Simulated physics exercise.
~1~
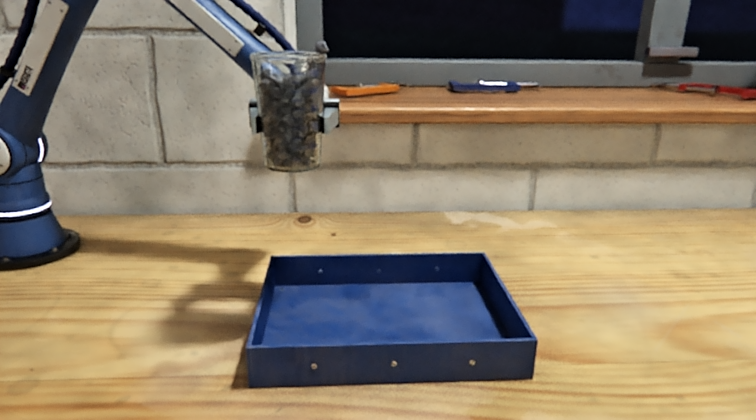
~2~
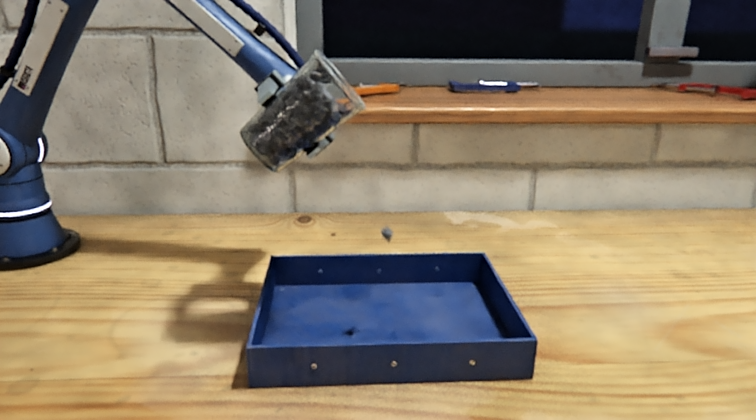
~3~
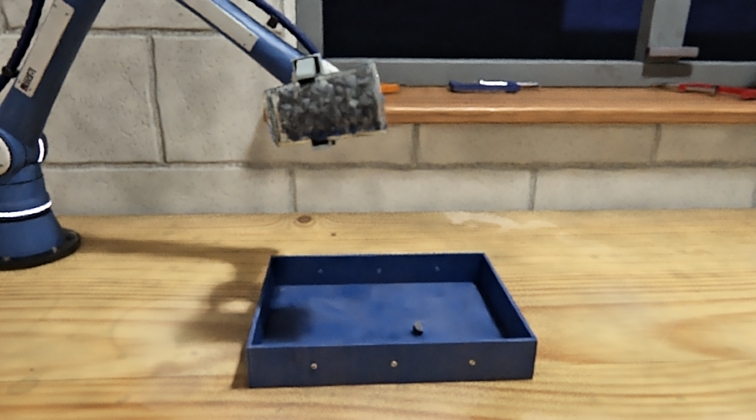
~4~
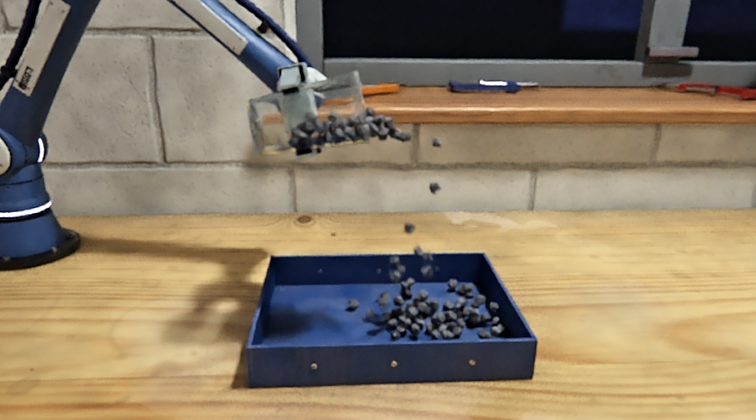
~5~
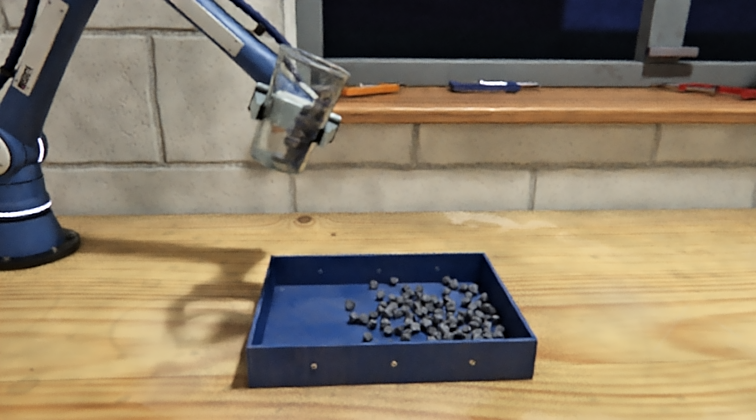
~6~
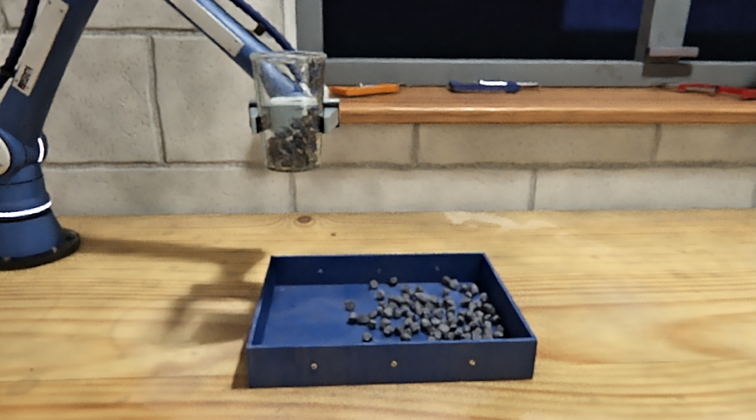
On a wooden table before a pale block wall, a blue robot arm holds a clear cup filled nearly to the brim with small dark pebbles above a shallow blue tray. The arm tips the cup to the right, and a stray pebble or so drops into the tray. It tilts the cup further onto its side, and the pebbles pour over the lip, scattering across the right part of the tray. The arm then swings the cup back toward upright, ending the pour. Finally the cup stands level in the gripper, still partly filled, while most of the pebbles lie spread in the tray.
